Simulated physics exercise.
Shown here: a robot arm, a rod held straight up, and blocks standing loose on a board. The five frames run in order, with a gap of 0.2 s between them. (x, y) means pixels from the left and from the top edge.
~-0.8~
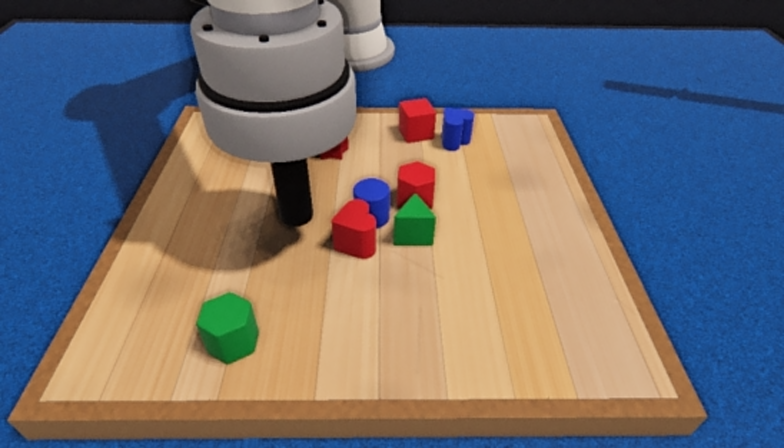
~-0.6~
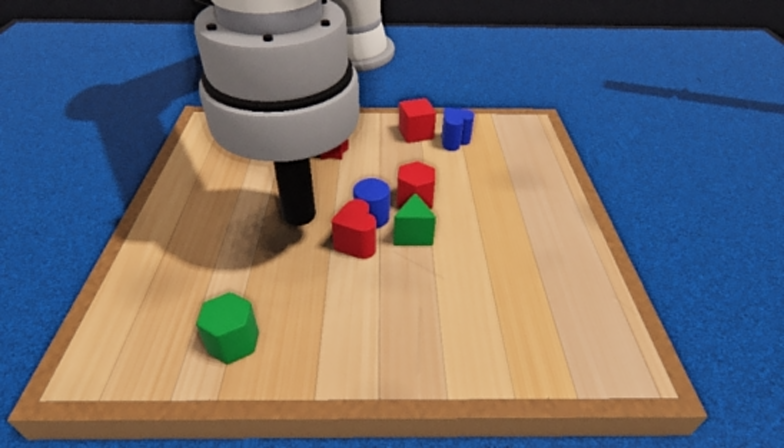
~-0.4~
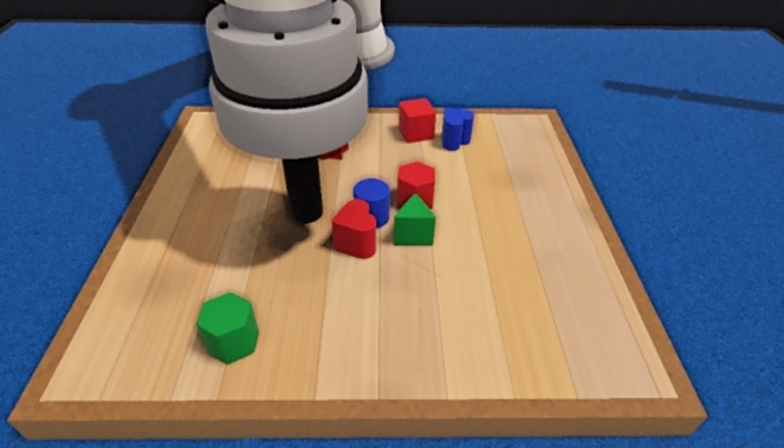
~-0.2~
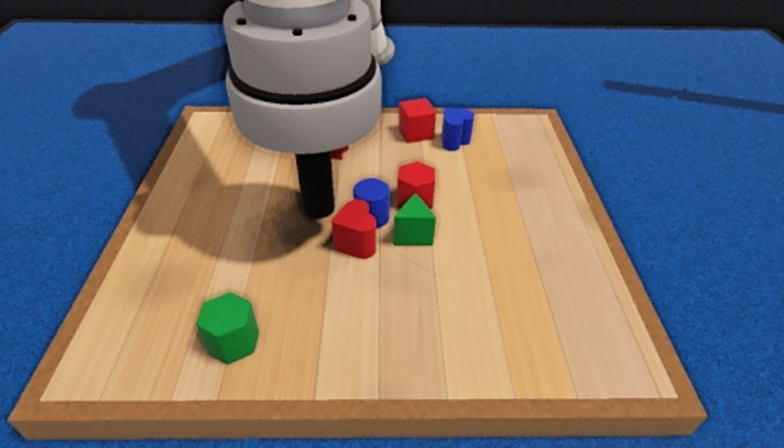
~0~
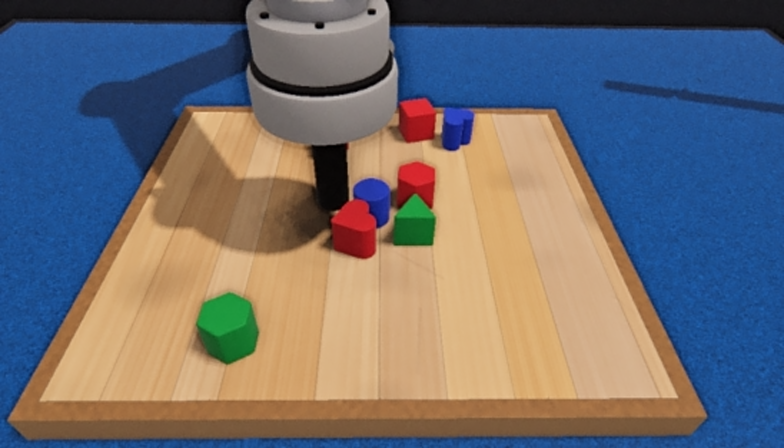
Robot arm moving its black rod slowly right across a wooden board toward a still cluster of red, blue and green blocks.
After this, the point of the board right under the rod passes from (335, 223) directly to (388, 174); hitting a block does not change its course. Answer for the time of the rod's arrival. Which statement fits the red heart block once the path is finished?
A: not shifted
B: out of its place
A (not shifted)
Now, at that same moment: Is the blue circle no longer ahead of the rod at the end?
Answer: Yes.
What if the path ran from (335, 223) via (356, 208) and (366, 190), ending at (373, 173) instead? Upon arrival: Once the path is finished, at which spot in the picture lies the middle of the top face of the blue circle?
Near (390, 183).
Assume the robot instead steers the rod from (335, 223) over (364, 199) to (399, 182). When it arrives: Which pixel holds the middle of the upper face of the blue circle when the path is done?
My best guess is (391, 182).
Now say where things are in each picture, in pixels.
In the first picture, rod tip at (297, 218); block tops, red heart block at (355, 215); blue circle at (371, 188); red hexagon at (417, 172).
In the second picture, rod at (300, 217); blocks unchanged.
In the third picture, rod at (307, 214); blocks unchanged.
In the fourth picture, rod at (319, 210); blocks unchanged.
In the fifth picture, rod at (334, 202); red heart block at (355, 215); blue circle at (371, 188); red hexagon at (417, 172).
The first path, step by step. One third of the way, rod at (354, 185); blue circle at (386, 183); red hexagon at (421, 172).
Two thirds of the way, rod at (372, 168); blue circle at (388, 183); red hexagon at (423, 172).
At the end, rod at (388, 153); red heart block in place; blue circle at (388, 183); red hexagon at (423, 172).
